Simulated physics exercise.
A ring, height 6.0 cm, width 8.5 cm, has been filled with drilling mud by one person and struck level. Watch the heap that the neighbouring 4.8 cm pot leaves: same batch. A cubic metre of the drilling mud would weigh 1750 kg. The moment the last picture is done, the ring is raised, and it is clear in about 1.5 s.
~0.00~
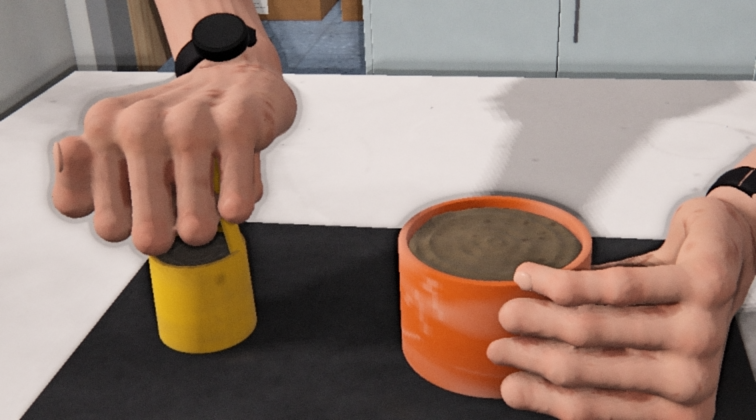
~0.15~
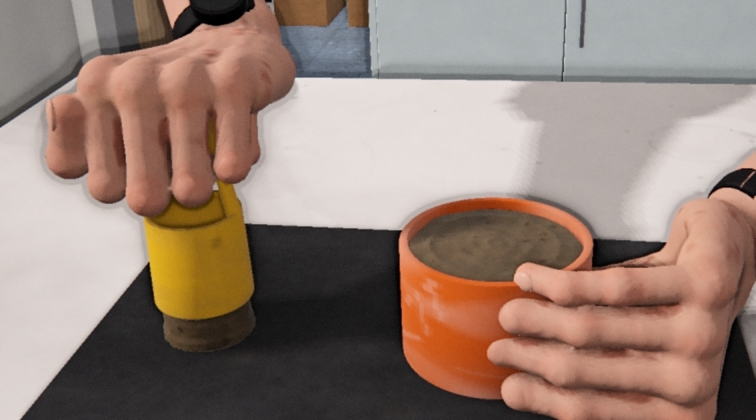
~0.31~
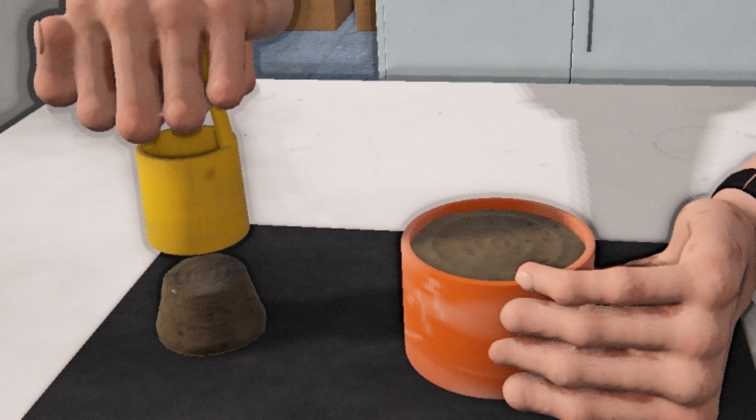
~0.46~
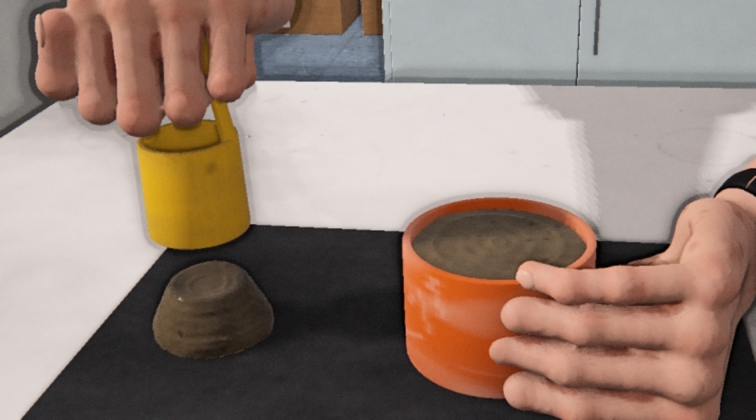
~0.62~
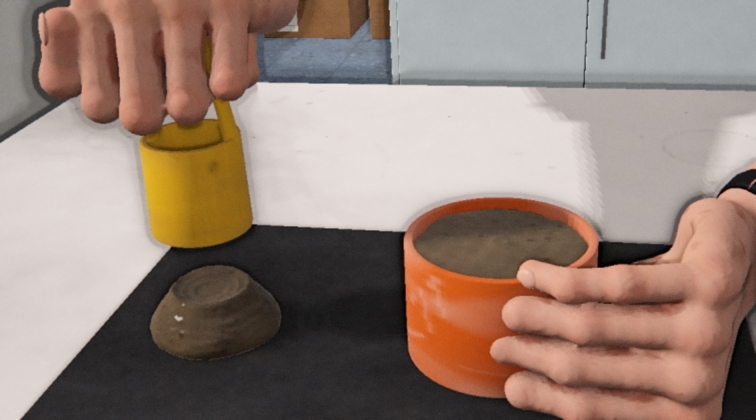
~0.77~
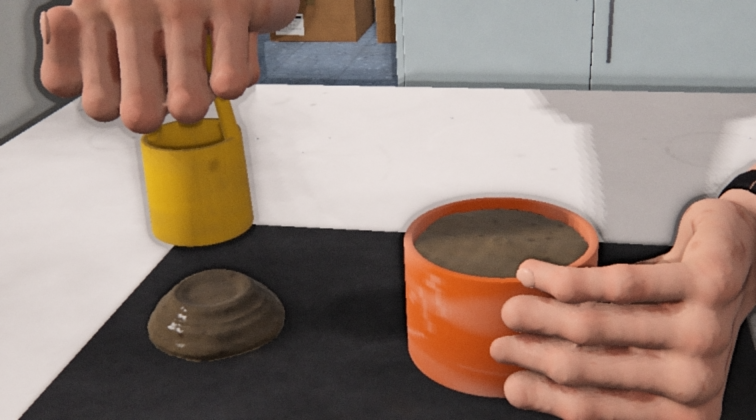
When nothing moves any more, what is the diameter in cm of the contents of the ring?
About 17.6 cm.
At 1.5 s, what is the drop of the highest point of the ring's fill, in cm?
It amounts to roughly 1.5 cm.
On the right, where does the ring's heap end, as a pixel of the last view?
I'd point to somewhere near (679, 373).
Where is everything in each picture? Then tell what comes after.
In the first frame, middle of the pot's mouth at (198, 250), still down; middle of the ring's top at (494, 242), not yet moved.
In the second frame, middle of the pot's mouth at (194, 214), raised 2.1 cm; middle of the ring's top at (495, 243), not yet moved.
In the third frame, middle of the pot's mouth at (187, 147), raised 5.7 cm; the pot's heap 3.5 cm high and 6.0 cm wide, top at (206, 278); middle of the ring's top at (497, 242), not yet moved.
In the fourth frame, middle of the pot's mouth at (188, 141), raised 6.0 cm; the pot's heap 3.0 cm high and 6.7 cm wide, top at (209, 285); middle of the ring's top at (498, 242), not yet moved.
In the fifth frame, middle of the pot's mouth at (191, 140), raised 6.0 cm; the pot's heap 2.7 cm high and 7.2 cm wide, top at (212, 290); middle of the ring's top at (500, 241), not yet moved.
In the sixth frame, middle of the pot's mouth at (192, 139), raised 6.0 cm; the pot's heap 2.4 cm high and 7.5 cm wide, top at (213, 293); middle of the ring's top at (500, 241), not yet moved.
After 1.1 s, the ring is up 1.1 cm; the drilling mud has come down 0.1 cm to 5.9 cm and is 9.1 cm wide.
After 1.5 s, the ring is up 3.6 cm; the drilling mud has come down 1.6 cm to 4.4 cm and is 12 cm wide.
After 1.9 s, the ring is up 6.1 cm; the drilling mud has come down 2.9 cm to 3.1 cm and is 14 cm wide.
After 2.3 s, the ring is clear; the drilling mud has come down 3.3 cm to 2.7 cm and is 15 cm wide.
After 5.4 s, at rest, the ring is clear; the drilling mud has come down 3.8 cm to 2.2 cm and is 18 cm wide.
